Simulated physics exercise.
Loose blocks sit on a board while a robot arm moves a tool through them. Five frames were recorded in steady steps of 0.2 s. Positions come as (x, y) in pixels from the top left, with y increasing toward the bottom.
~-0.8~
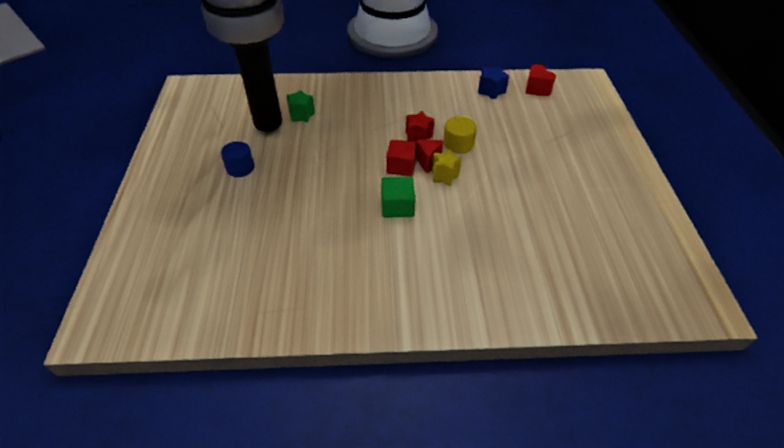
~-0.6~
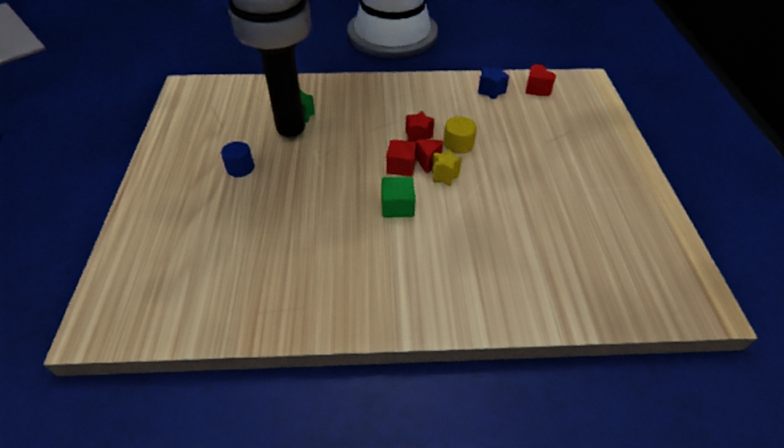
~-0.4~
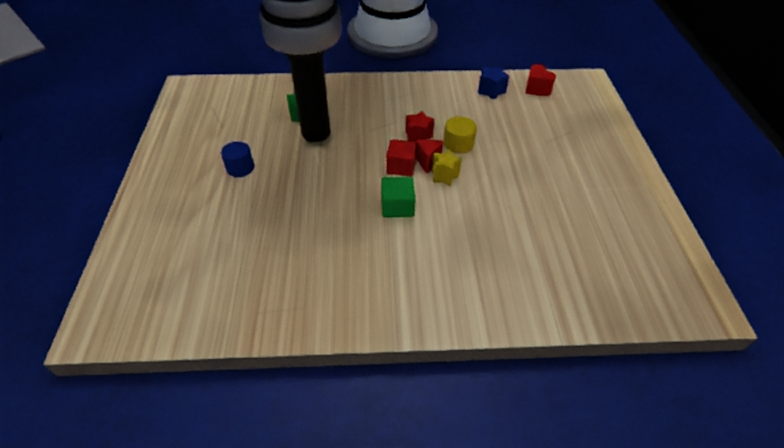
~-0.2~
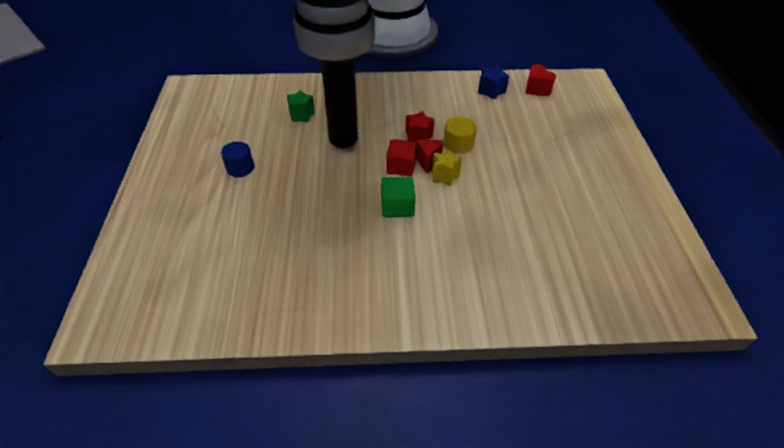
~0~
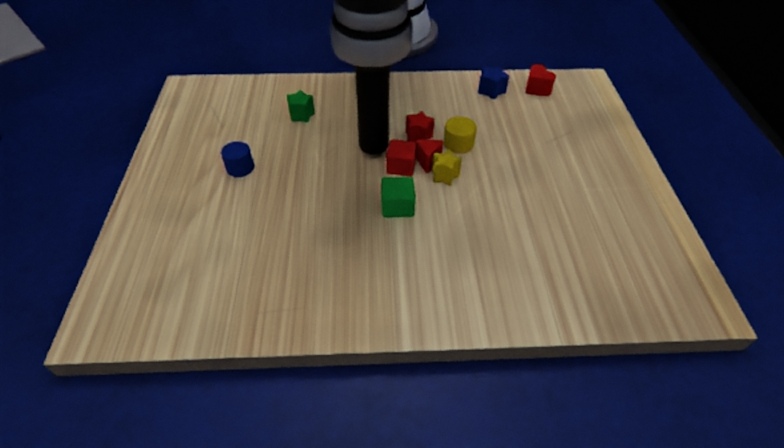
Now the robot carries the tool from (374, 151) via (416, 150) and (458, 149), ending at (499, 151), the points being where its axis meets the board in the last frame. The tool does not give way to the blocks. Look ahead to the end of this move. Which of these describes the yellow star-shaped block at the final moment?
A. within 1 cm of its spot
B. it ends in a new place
B
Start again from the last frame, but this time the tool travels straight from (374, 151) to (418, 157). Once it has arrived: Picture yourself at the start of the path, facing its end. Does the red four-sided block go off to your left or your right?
It shifts rightward.
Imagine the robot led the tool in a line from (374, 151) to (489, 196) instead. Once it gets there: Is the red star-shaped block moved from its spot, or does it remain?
It keeps its position.
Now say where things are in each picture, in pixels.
Tool's lower end at (268, 123); red four-sided block at (402, 149); red star-shaped block at (420, 119); red three-sided block at (430, 145); yellow star-shaped block at (447, 158); yellow circular block at (461, 126), in the first frame.
Tool at (291, 128); blocks still, in the second frame.
Tool at (316, 133); blocks still, in the third frame.
Tool at (344, 139); blocks still, in the fourth frame.
Tool at (374, 145); red four-sided block at (402, 149); red star-shaped block at (420, 119); red three-sided block at (430, 145); yellow star-shaped block at (447, 158); yellow circular block at (461, 126), in the fifth frame.
The first path, step by step. One third of the way, tool at (417, 143); red four-sided block at (414, 152), turned 70° clockwise; red star-shaped block at (429, 116), turned 35° anticlockwise; red three-sided block at (438, 147), turned 30° clockwise; yellow star-shaped block at (449, 160).
Two thirds of the way, tool at (459, 142); red four-sided block at (414, 152), turned 70° clockwise; red star-shaped block at (436, 114), turned 90° anticlockwise; red three-sided block at (461, 147), turned 115° clockwise; yellow star-shaped block at (451, 164), turned 25° clockwise; yellow circular block at (485, 121).
At the end, tool at (501, 144); red four-sided block at (414, 152), turned 70° clockwise; red star-shaped block at (436, 114), turned 90° anticlockwise; red three-sided block at (461, 147), turned 115° clockwise; yellow star-shaped block at (451, 164), turned 25° clockwise; yellow circular block at (509, 115).
